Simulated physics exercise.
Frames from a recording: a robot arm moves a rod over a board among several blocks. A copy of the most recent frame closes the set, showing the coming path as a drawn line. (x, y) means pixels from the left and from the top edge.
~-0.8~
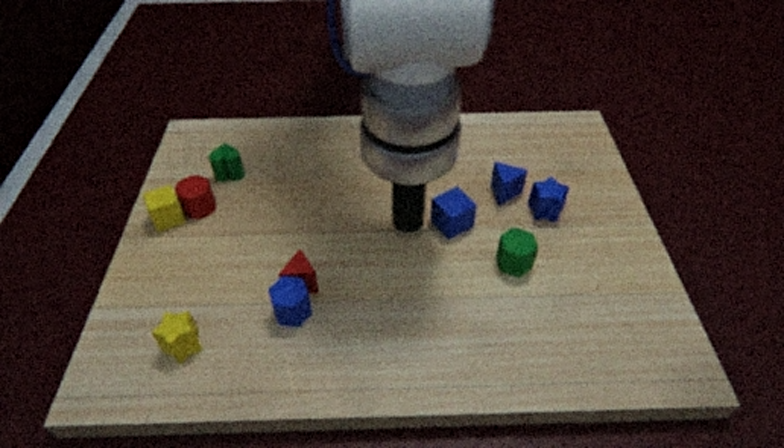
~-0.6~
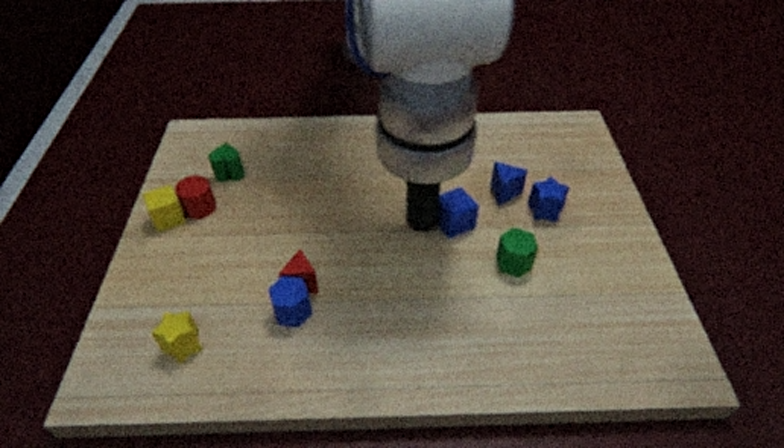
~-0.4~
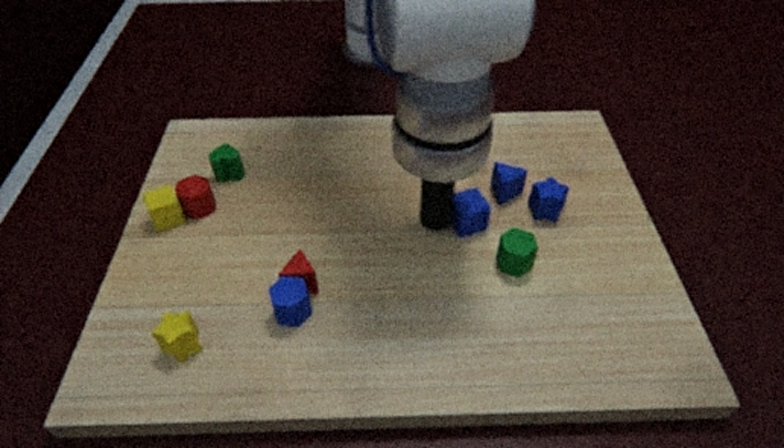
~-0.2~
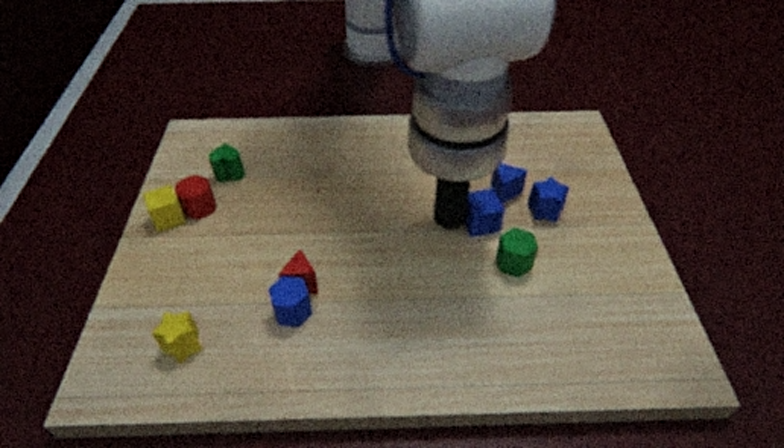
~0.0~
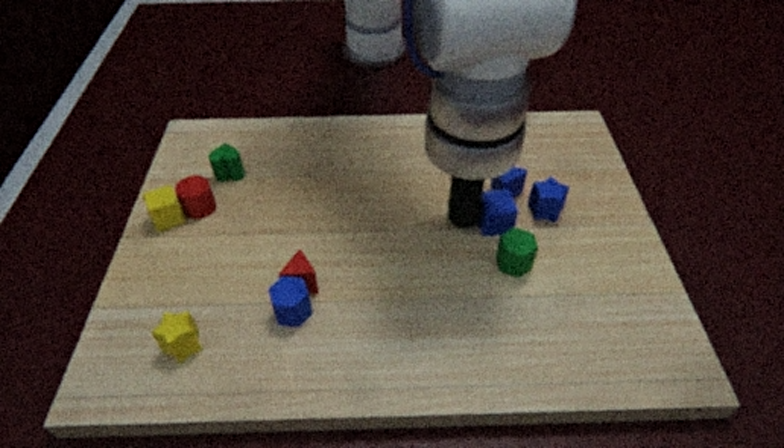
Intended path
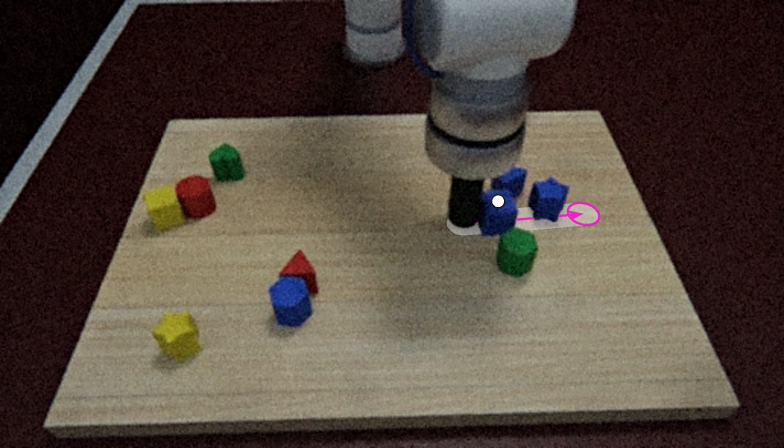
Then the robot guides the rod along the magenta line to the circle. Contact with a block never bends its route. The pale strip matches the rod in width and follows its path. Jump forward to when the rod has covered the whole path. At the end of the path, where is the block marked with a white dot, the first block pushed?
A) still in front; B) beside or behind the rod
I'll go with B - beside or behind the rod.
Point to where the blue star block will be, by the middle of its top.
About (596, 173).
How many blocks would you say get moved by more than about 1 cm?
It looks like two blocks will be pushed more than about 1 cm.
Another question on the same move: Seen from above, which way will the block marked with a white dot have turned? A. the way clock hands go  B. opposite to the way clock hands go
Option A.
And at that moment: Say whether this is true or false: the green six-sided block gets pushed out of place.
The statement is false.
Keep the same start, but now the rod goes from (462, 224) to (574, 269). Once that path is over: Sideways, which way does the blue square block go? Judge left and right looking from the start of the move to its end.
Taking start-to-end as forward, the block's sideways shift goes to the left.
Path on the board, from (462, 224) to (583, 214); the dot is on the blue square block.
The first path, step by step. One third of the way, rod (506, 214); blue square block (542, 202), turned 20° clockwise; blue star block (565, 187), turned 40° anticlockwise.
Two thirds of the way, rod (547, 211); blue square block (583, 208), turned 45° clockwise; blue star block (577, 183), turned 65° anticlockwise.
At the end, rod (586, 207); blue square block (611, 214), turned 85° clockwise; blue triangular piece in place; green six-sided block in place; blue star block (596, 173), turned 130° anticlockwise.
